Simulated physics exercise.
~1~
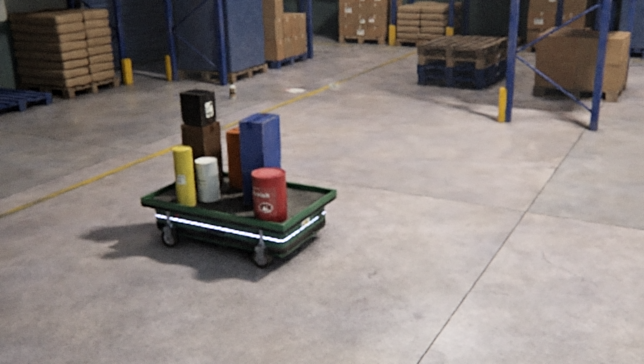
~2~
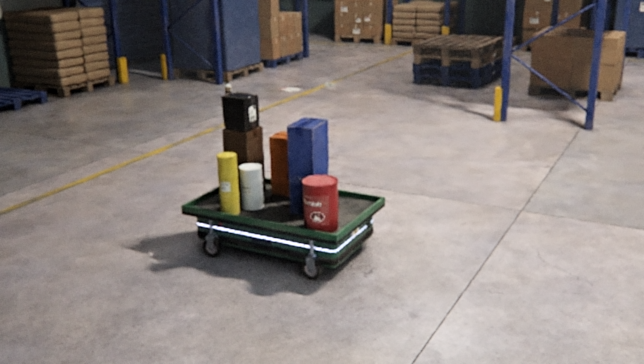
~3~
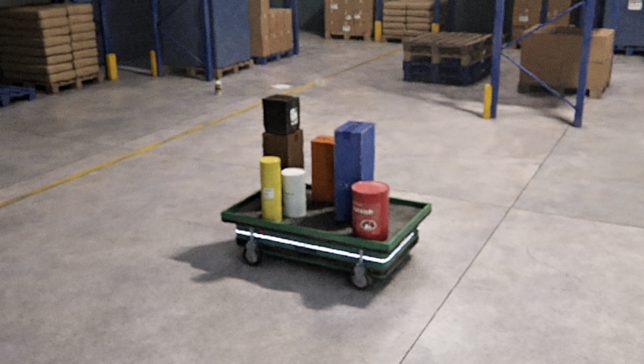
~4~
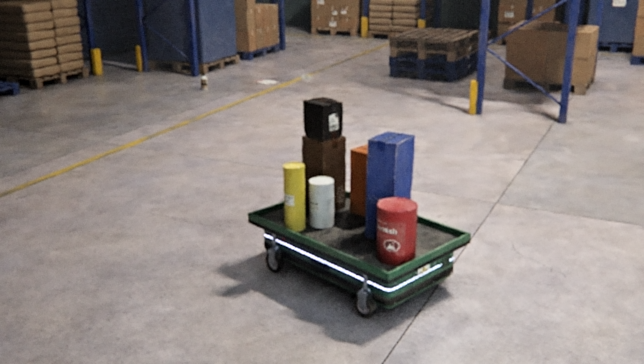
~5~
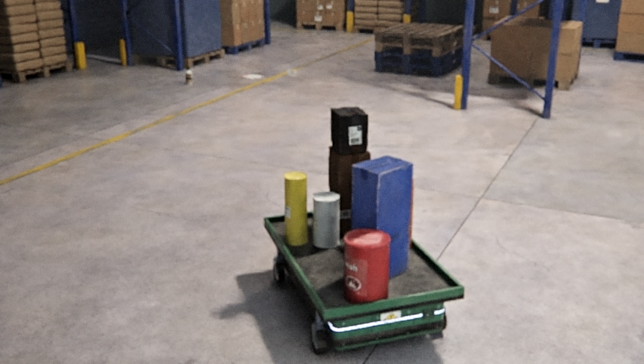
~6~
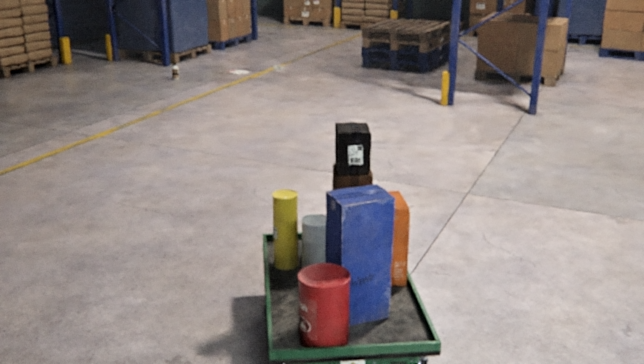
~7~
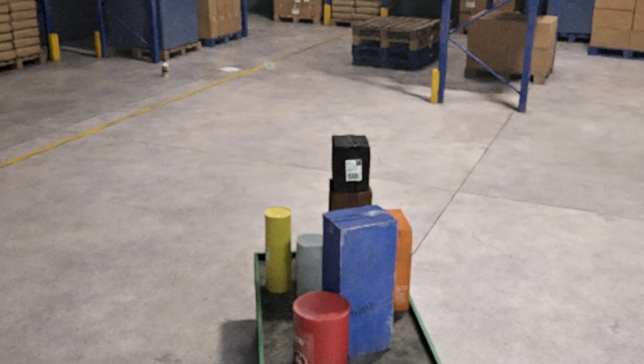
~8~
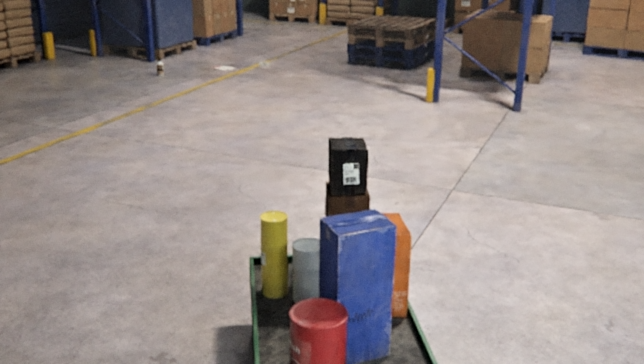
In this clip, a green-rimmed cart carrying coloured boxes, canisters and a red pail rolls rightward across a warehouse floor, then turns toward the viewer and slows to a stop, with everything on it still upright and its near end out of view.
